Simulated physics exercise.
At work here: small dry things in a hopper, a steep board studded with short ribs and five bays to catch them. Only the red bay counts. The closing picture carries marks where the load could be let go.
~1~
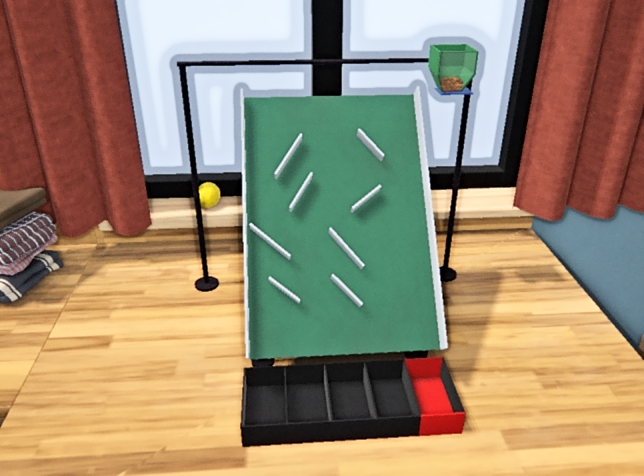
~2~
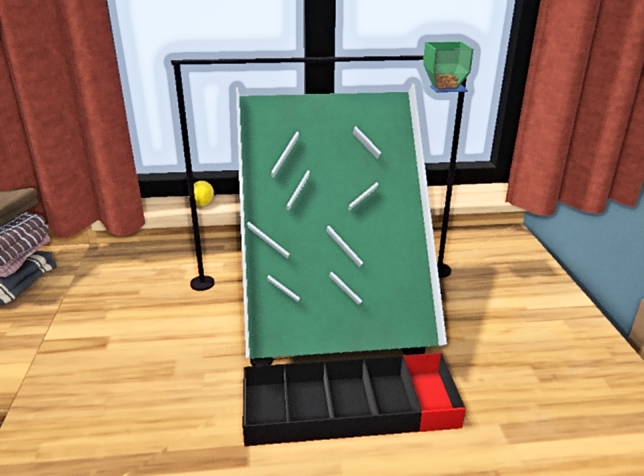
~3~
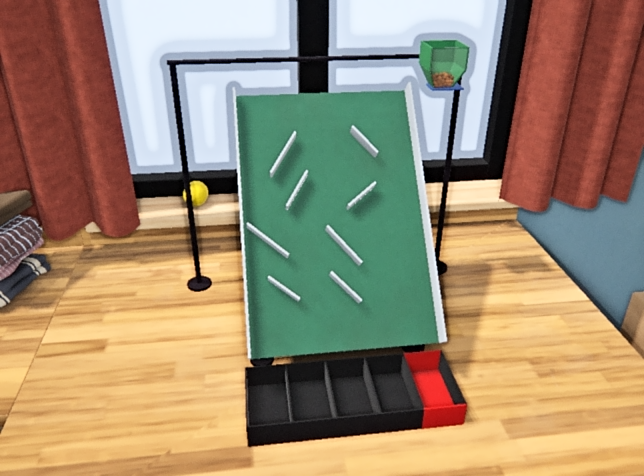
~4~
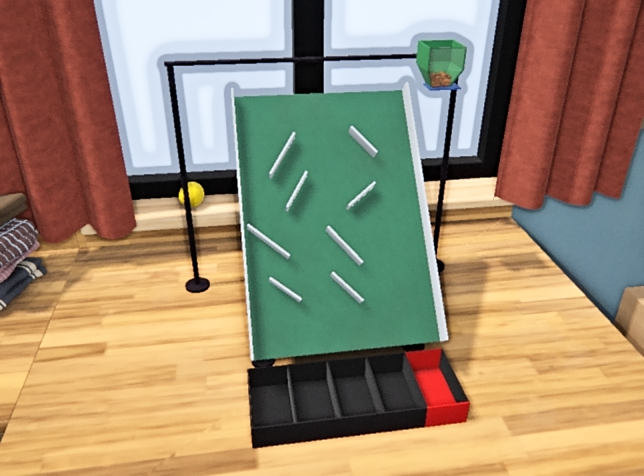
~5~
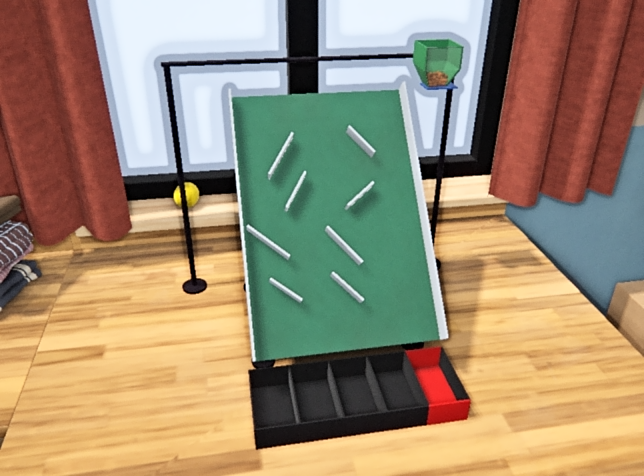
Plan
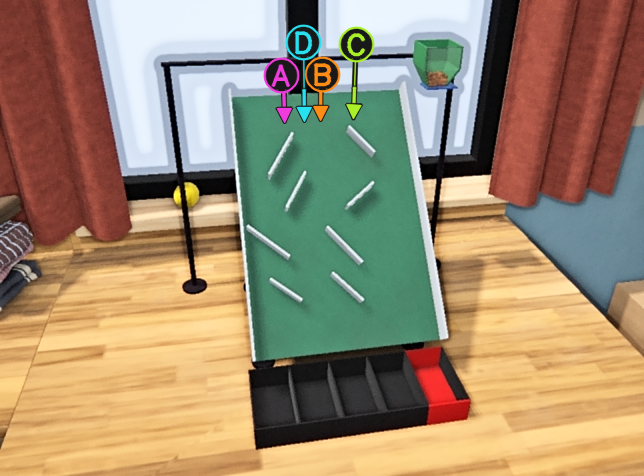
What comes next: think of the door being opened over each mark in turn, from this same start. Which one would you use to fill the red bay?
Go for C.
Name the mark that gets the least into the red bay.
A it is.
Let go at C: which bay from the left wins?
It is the fifth one.
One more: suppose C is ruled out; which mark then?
That is mark B.
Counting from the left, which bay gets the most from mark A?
The third.
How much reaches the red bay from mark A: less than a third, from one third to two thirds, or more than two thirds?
Mark A gives less than a third.
On the marked copy, mark A meets the board at (284, 117); mark B meets the board at (320, 115); mark C meets the board at (353, 113); mark D meets the board at (304, 116).
With A, a small part in the red bay, about two thirds in other bays, a small part held on the board, a small part outside the box.
With B, about two thirds in the red bay, about a third in other bays, a stray few outside the box.
With C, most in the red bay, a small part in other bays, a small part outside the box.
With D, about a third in the red bay, about half in other bays, a small part outside the box.
